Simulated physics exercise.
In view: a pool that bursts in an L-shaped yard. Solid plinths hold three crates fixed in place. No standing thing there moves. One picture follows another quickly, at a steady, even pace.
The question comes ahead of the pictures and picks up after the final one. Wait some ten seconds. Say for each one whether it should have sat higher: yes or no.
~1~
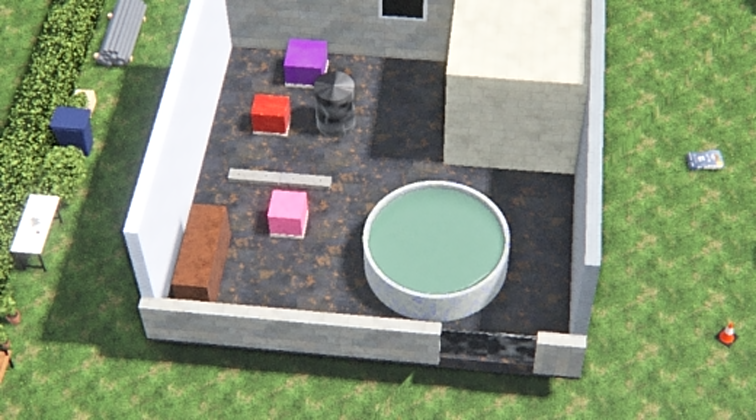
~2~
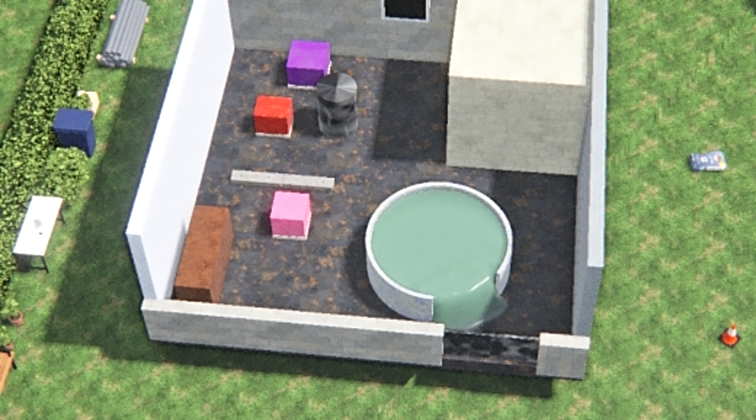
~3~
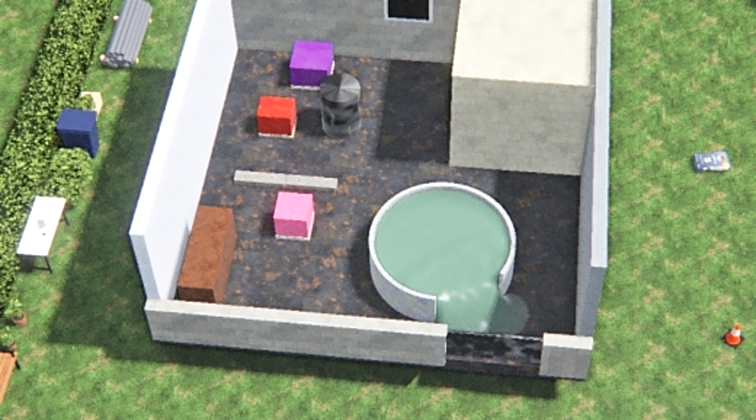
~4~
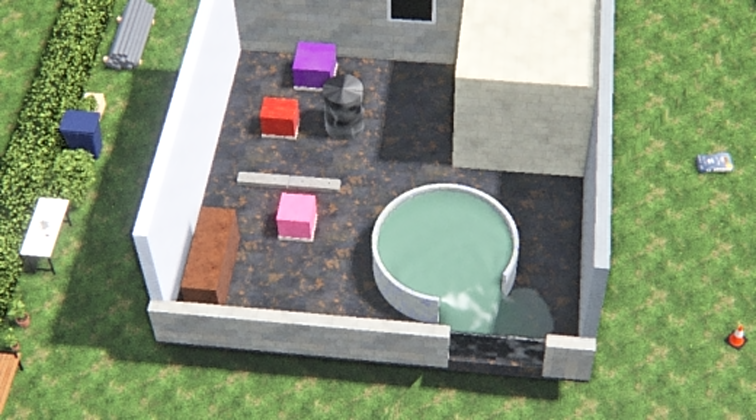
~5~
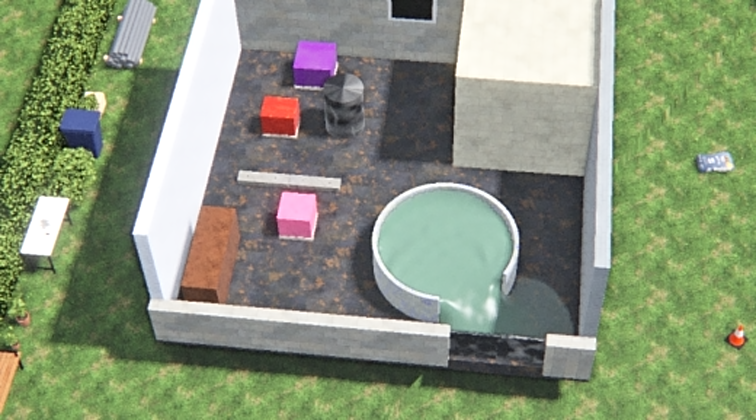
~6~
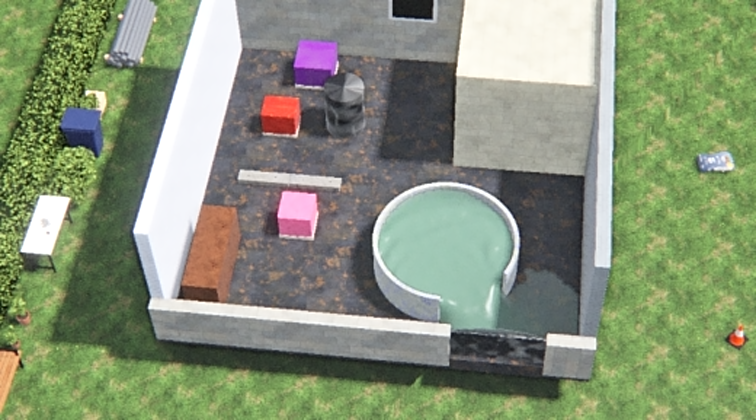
Pink crate - yes; purple crate - yes; red crate - yes.
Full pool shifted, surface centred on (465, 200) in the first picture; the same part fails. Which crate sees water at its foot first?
The one in pink.
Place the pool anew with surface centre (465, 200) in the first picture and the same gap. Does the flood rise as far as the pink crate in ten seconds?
Result - pink crate gets flooded.
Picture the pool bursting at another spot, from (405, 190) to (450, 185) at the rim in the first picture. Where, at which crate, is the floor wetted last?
My pick is the one in pink.
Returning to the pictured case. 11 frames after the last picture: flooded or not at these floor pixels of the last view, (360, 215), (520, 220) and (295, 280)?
First spot clear, second spot swamped, third spot swamped.
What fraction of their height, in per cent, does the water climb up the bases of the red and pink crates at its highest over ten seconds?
The first comes to 240 per cent and the second to 210 per cent.
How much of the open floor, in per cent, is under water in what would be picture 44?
Close to 75 %.
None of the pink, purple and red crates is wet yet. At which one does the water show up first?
That would be the pink crate.
A moment on, water covers 15 % of the floor; the pink crate not reached, the purple crate not reached, the red crate not reached.
Next, water covers 35 % of the floor; the pink crate not reached, the purple crate not reached, the red crate not reached.
Then, water covers 50 % of the floor; the pink crate water round its plinth, the purple crate not reached, the red crate not reached.
Later, water covers 75 % of the floor; the pink crate water round its plinth, the purple crate not reached, the red crate water round its plinth.
In the end, water covers 95 % of the floor; the pink crate was topped, the purple crate was topped, the red crate was topped.
